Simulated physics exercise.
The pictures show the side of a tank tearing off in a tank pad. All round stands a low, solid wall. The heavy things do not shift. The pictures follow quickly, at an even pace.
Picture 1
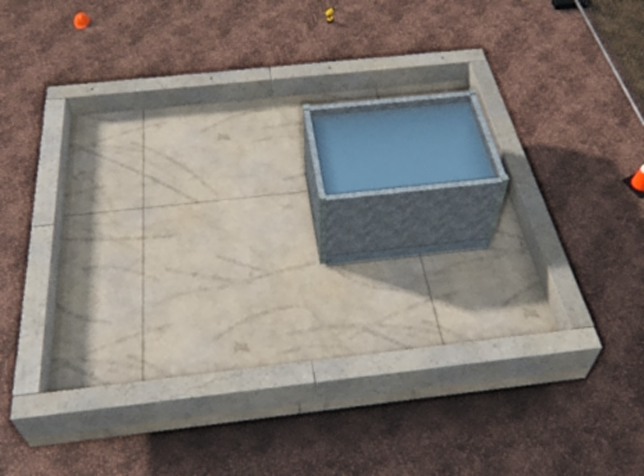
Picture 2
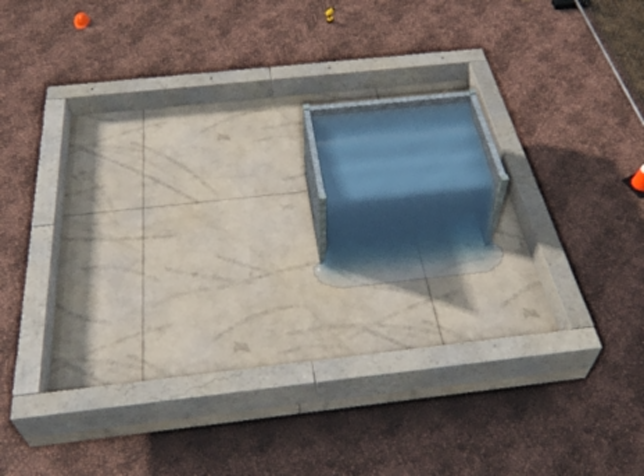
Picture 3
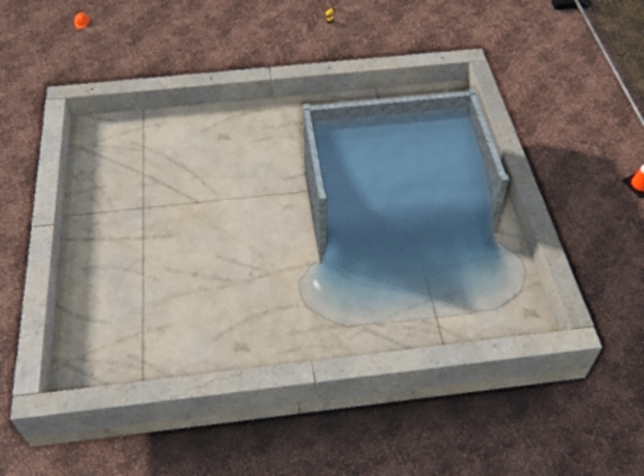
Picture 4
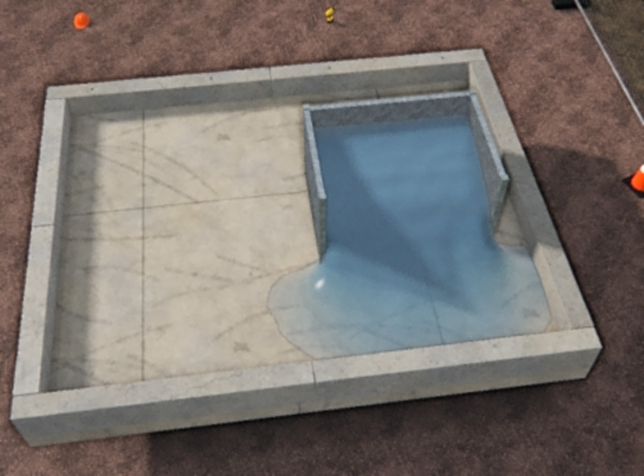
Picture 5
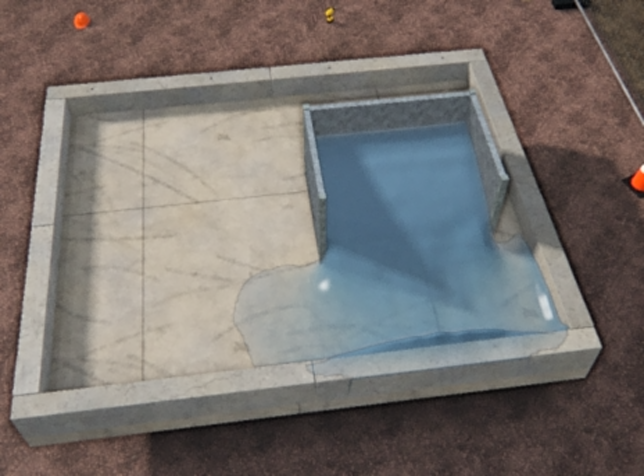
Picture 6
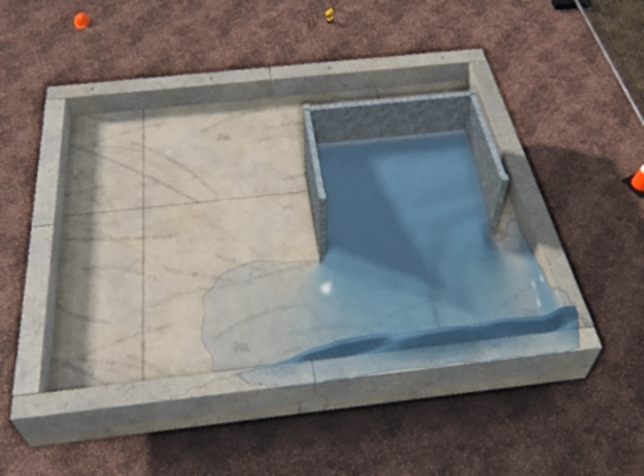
Water bursts from the tank's open front side and spreads across the low-walled concrete pad.
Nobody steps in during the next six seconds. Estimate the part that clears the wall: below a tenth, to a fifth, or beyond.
Over the wall goes above a fifth.
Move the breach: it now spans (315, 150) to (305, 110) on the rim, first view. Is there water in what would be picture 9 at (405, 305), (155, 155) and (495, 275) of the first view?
One after the other: Clear, covered, free of water.
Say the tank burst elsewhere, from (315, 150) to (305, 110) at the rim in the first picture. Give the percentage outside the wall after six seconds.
About 2 per cent.
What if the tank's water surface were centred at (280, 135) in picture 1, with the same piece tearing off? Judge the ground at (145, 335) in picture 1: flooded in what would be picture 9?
At that place: Covered.
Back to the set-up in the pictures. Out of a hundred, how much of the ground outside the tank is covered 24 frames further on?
I make it 80 per cent.
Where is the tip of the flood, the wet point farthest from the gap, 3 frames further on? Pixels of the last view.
At about (88, 401).
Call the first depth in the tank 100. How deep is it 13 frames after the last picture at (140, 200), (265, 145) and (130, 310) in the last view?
In that order: 0, 0 and 4 per cent.
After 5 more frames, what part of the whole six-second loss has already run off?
Some 60 per cent.
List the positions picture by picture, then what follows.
Still water in the tank at (401, 148), in the first frame.
The front is at (497, 249), out from the gap at (408, 228), in the second frame.
The front is at (517, 274), out from the gap at (407, 232), in the third frame.
The front is at (546, 309), out from the gap at (407, 236), in the fourth frame.
Water pours out at (407, 237) and has run to a hidden place, in the fifth frame.
Water pours out at (407, 238) and has run to a hidden place, in the sixth frame.
A moment on, water covers 30 % of the floor; the low wall has let 6 % over.
Next, water covers 30 % of the floor; the low wall has let 16 % over.
Then, water covers 50 % of the floor; the low wall has let 25 % over.
Later, water covers 70 % of the floor; the low wall has let 26 % over.
In the end, water covers 85 % of the floor; the low wall has let 26 % over.
